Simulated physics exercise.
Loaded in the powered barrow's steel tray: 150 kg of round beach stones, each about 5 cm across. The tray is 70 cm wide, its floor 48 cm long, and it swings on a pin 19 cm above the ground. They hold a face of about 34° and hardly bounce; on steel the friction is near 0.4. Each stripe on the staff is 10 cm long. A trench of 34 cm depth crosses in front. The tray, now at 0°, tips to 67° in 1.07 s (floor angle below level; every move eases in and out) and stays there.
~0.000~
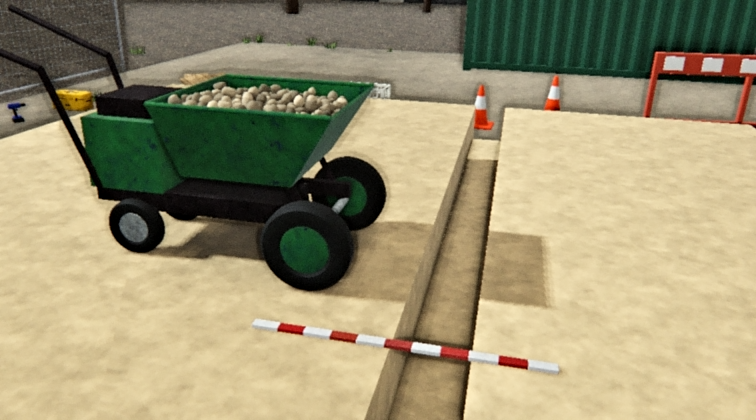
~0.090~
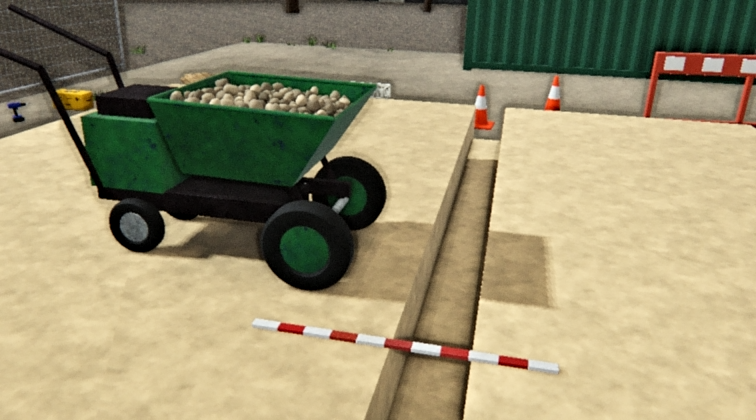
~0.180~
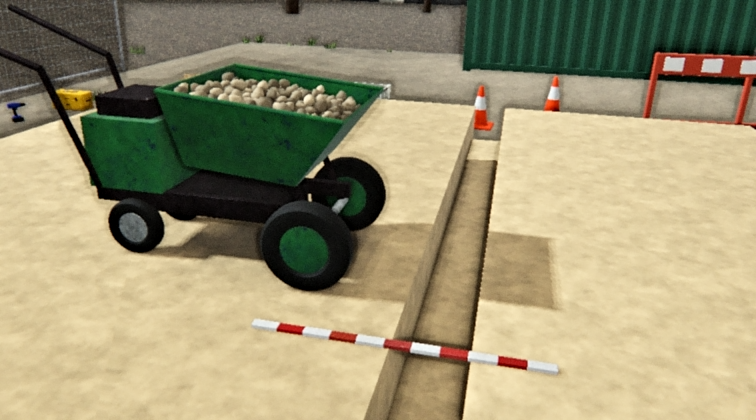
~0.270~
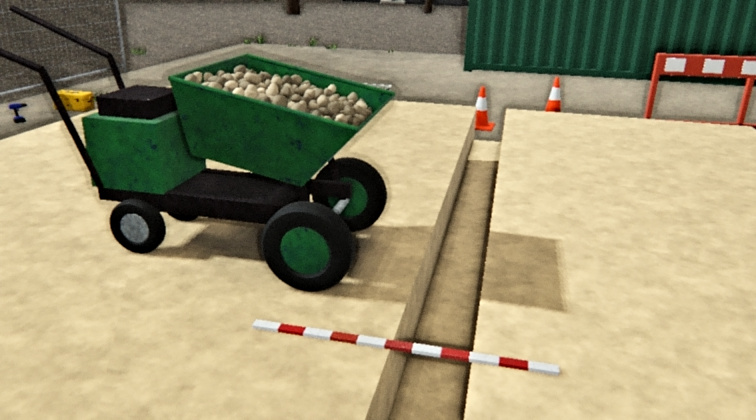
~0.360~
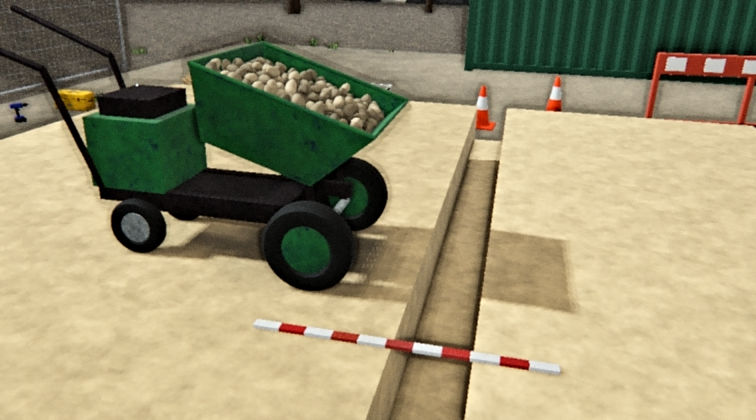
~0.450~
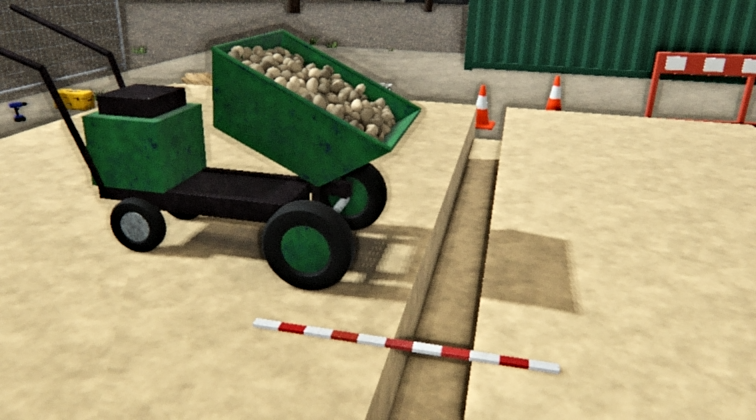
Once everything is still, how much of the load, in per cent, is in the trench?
Some 48 per cent of it.
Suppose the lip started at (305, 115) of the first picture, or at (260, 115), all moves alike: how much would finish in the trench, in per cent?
First some 65, then 85 per cent.
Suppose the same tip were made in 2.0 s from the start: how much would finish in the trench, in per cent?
In that case some 60 per cent.
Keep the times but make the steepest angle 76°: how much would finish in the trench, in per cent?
In that case some 35 per cent.
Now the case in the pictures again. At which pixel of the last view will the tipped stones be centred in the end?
Around (496, 271).
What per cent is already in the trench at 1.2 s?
About 10 per cent by then.
After 0.8 s the floor is at 56°; 100 % in the tray; the foremost stones are at (442, 188).
After 1.2 s the floor is at 67°; 65 % in the tray, 9 % in the trench, 26 % past the trench; the foremost stones are at (569, 287).
After 1.5 s the floor is at 67°; 33 % in the tray, 16 % in the trench, 51 % past the trench; the foremost stones are at (705, 290).
After 3.5 s the floor is at 67°; 0 % in the tray, 48 % in the trench, 52 % past the trench; the foremost stones are past the picture's edge.
